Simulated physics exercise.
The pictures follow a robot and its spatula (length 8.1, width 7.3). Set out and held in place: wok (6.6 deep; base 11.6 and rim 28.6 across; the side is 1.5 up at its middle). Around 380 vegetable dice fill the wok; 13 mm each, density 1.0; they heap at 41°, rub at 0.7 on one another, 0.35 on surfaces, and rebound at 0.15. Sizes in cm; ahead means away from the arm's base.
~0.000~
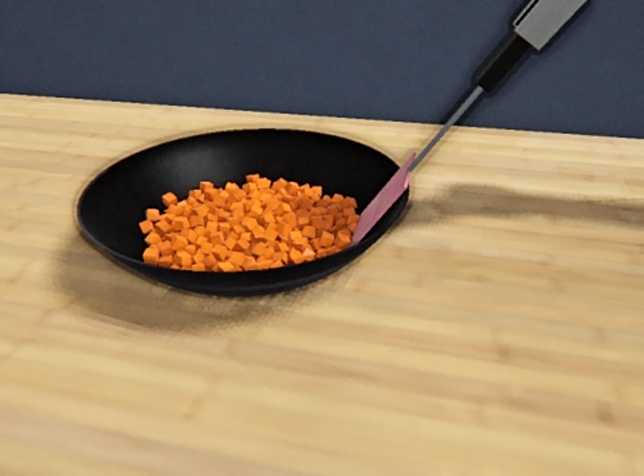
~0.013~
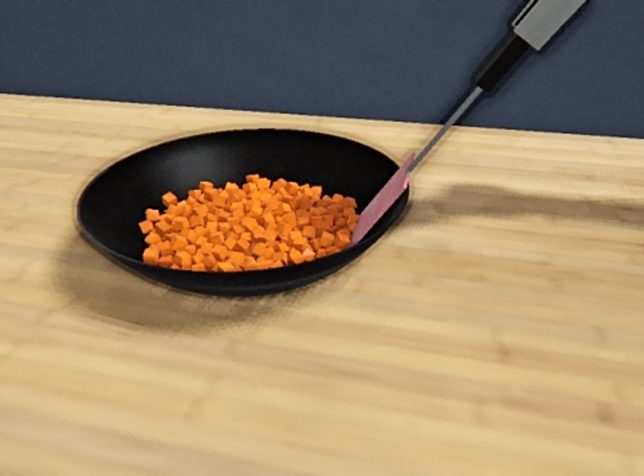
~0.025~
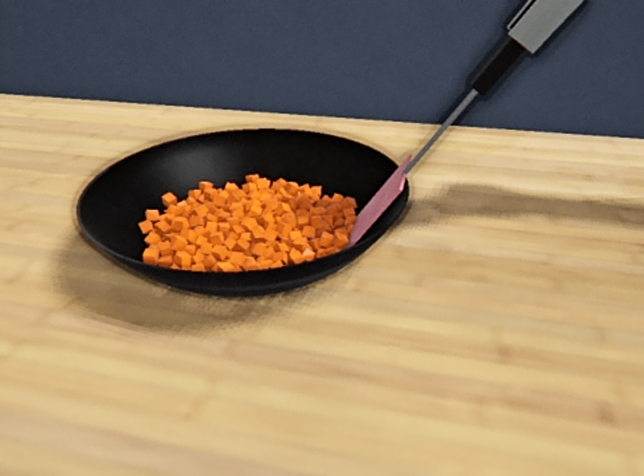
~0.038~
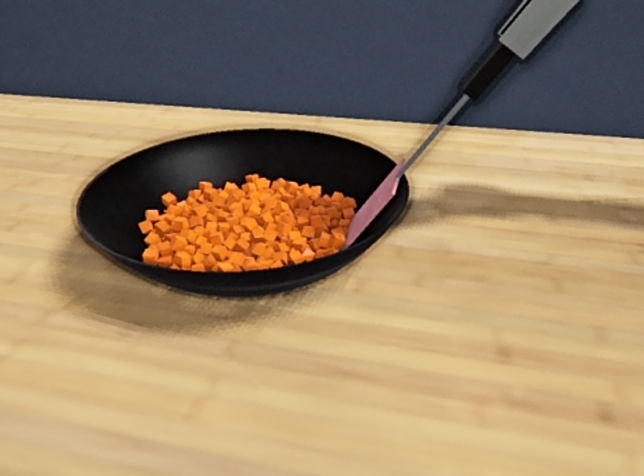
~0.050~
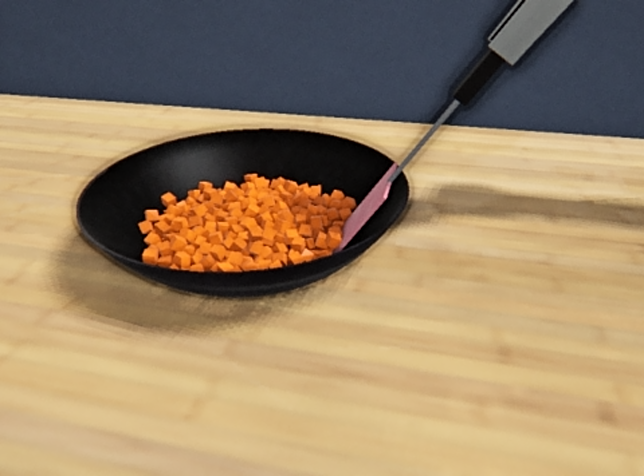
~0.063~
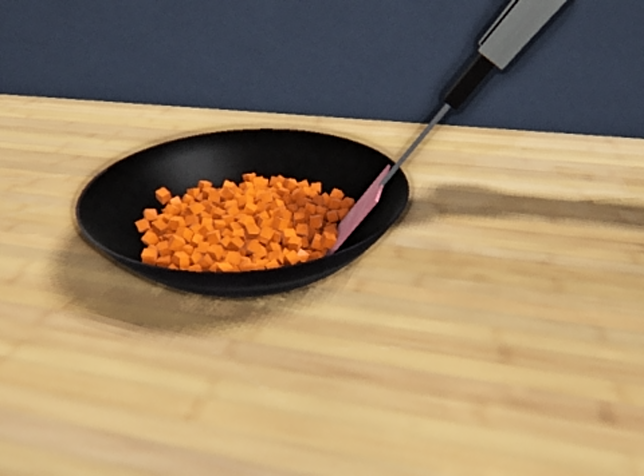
A pink spatula on a robot arm sliding slightly left and down inside a black wok, nudging the heap of orange diced vegetables.
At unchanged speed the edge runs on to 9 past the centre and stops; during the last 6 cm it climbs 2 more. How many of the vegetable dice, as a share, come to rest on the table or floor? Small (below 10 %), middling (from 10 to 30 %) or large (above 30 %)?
Answer: Middling; from 10 to 30 % of the vegetable dice finish on the table or floor.
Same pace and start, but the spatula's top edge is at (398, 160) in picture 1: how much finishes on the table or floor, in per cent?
Some 20 per cent.
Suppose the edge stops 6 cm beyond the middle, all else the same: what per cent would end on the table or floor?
Then about 0 per cent.
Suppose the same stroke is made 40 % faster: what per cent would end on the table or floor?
Then about 25 per cent.
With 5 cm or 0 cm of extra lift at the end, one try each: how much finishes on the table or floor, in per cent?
About 15 and 10 per cent.
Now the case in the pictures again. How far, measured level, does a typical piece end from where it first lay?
Roughly 5 cm.
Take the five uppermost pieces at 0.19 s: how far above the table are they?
Roughly 6 cm.
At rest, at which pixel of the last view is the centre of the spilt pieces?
Near (70, 224).
By 0.19 s, sloping 56°, highest piece 6 above the table; 379 in the wok.
By 0.31 s, sloping 56°, highest piece 9 above the table; 374 in the wok, 5 on the blade or in flight.
By 0.57 s, sloping 56°, highest piece 7 above the table; 313 in the wok, 62 on the table or floor, 4 on the blade or in flight.
By 1.62 s, sloping 56°, highest piece 7 above the table; 311 in the wok, 68 on the table or floor.
Final count, 311 in the wok, 68 on the table or floor. That is 18 % on the table or floor.
